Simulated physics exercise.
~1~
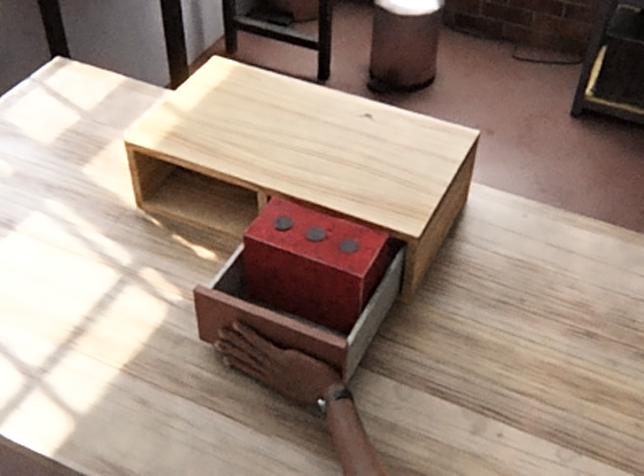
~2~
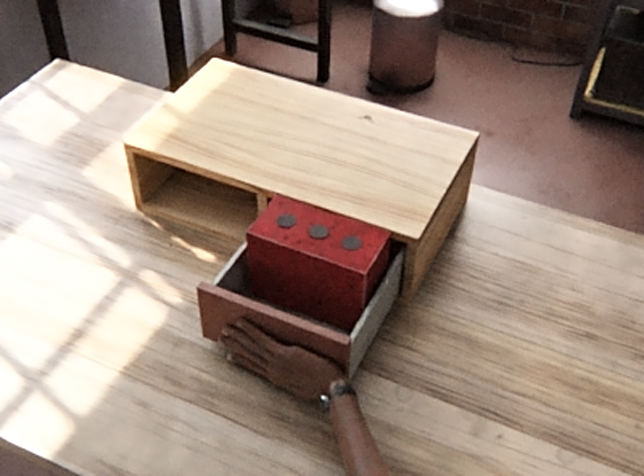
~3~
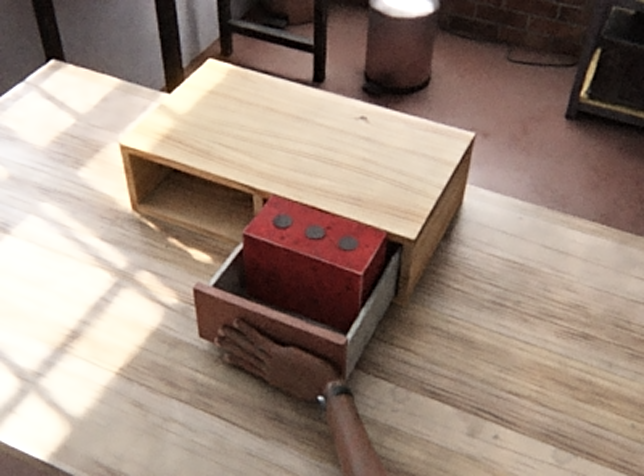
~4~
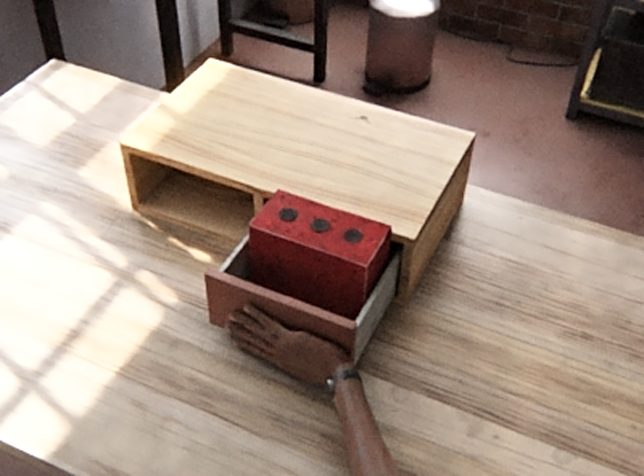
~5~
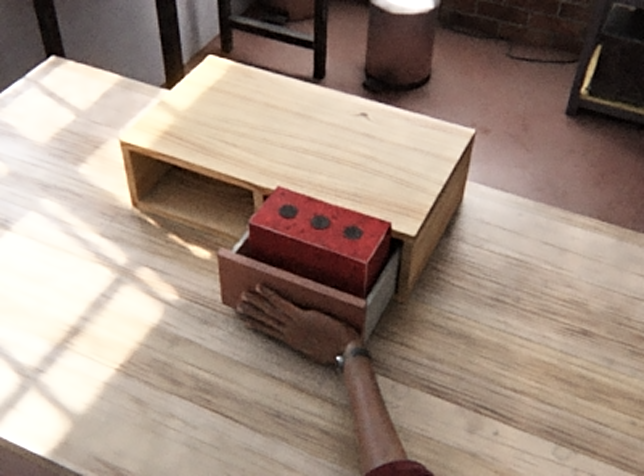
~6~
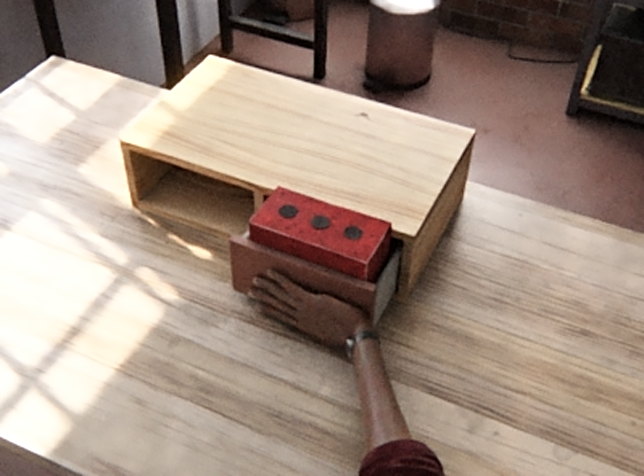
A hand pushes the drawer holding an upright red brick toward the wooden chest, leaving it partly open.
